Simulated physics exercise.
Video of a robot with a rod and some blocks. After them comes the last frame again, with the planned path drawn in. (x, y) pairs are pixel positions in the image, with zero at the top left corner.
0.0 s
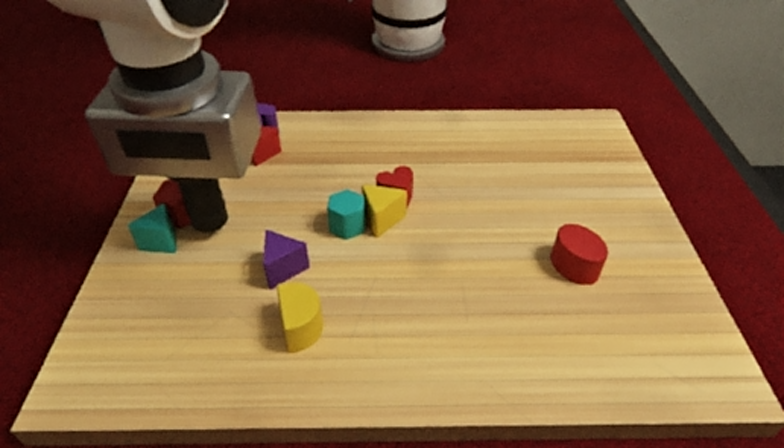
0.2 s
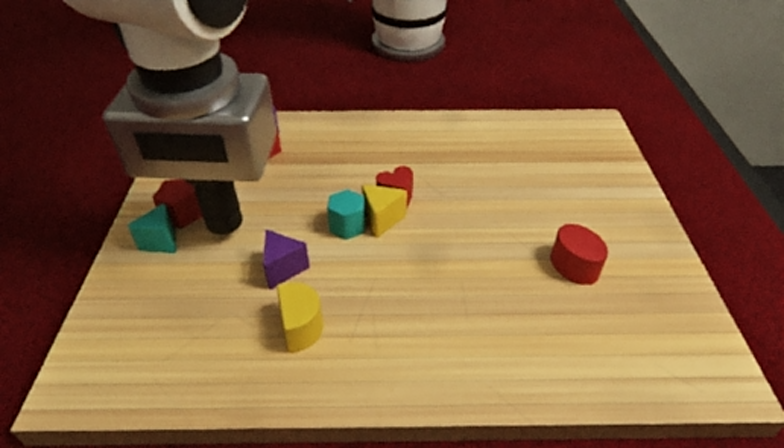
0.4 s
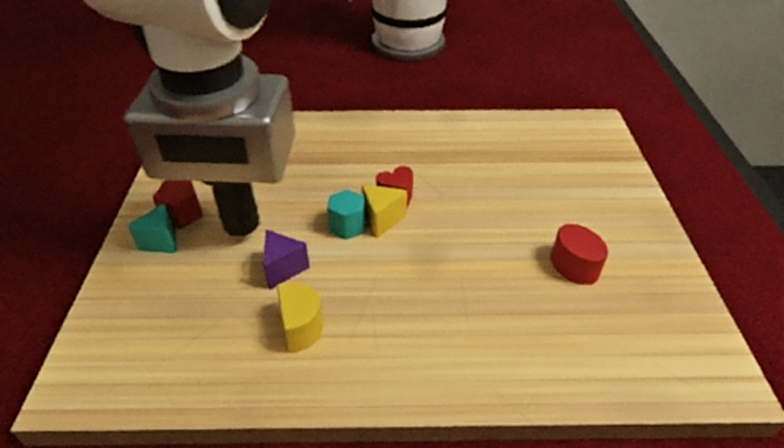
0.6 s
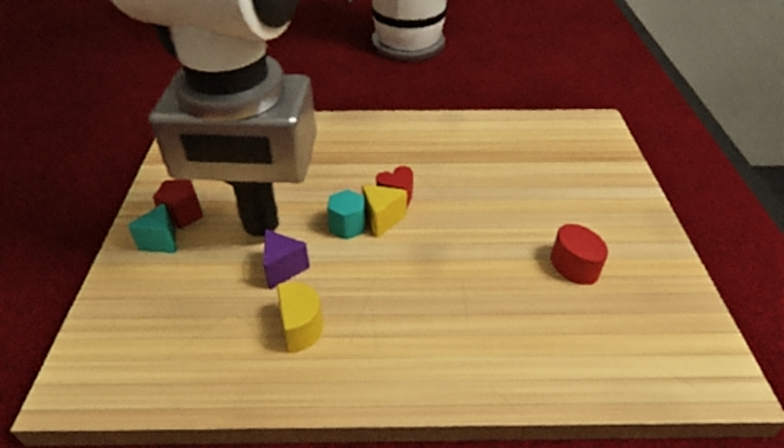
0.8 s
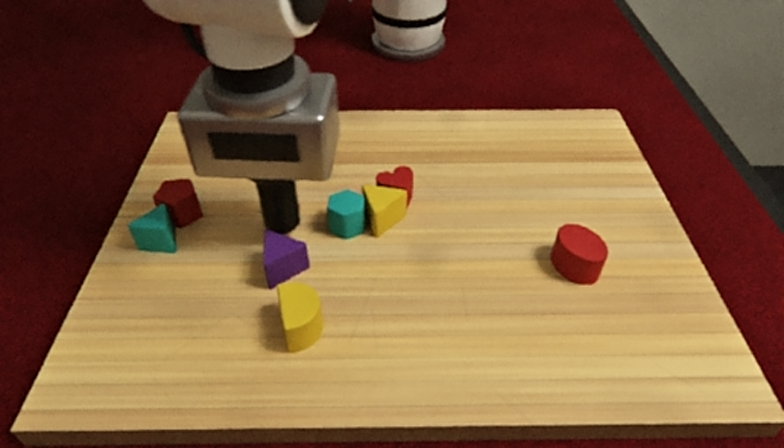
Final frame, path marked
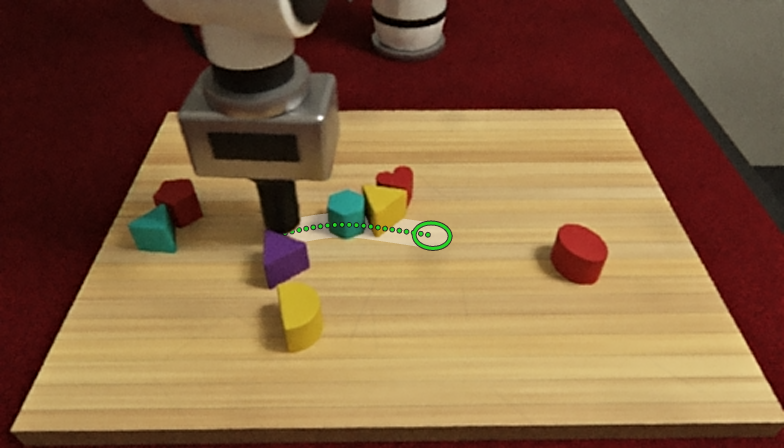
Robot arm with a dark rod sliding steadily right across a wooden board toward a purple triangle, the colourful blocks staying still.
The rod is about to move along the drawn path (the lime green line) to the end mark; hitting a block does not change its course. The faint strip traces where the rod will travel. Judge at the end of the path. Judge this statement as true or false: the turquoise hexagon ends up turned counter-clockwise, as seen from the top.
The statement is true.
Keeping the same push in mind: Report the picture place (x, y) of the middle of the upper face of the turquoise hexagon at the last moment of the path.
At the end it should sit near (466, 198).
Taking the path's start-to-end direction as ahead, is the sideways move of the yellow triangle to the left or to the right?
It gets pushed left.
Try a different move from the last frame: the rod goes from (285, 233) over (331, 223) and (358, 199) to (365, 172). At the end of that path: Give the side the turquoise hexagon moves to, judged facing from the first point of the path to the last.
It shifts to the right.
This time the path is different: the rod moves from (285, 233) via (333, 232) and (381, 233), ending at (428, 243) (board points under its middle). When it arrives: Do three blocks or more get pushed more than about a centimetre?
Yes, that is how it ends up.
Path on the board, from (285, 233) through (334, 225) and (383, 228) to (432, 235).
On the path given first. One third of the way, rod at (334, 215); turquoise hexagon at (369, 199); yellow triangle at (403, 193); red heart at (401, 174).
Two thirds of the way, rod at (384, 218); turquoise hexagon at (419, 200), turned 15° anticlockwise; yellow triangle at (449, 189), turned 15° anticlockwise; red heart at (403, 173), turned 15° anticlockwise.
At the end, rod at (433, 225); purple triangle in place; turquoise hexagon at (466, 198), turned 50° anticlockwise; yellow triangle at (480, 180), turned 30° anticlockwise; red heart at (403, 173), turned 15° anticlockwise.
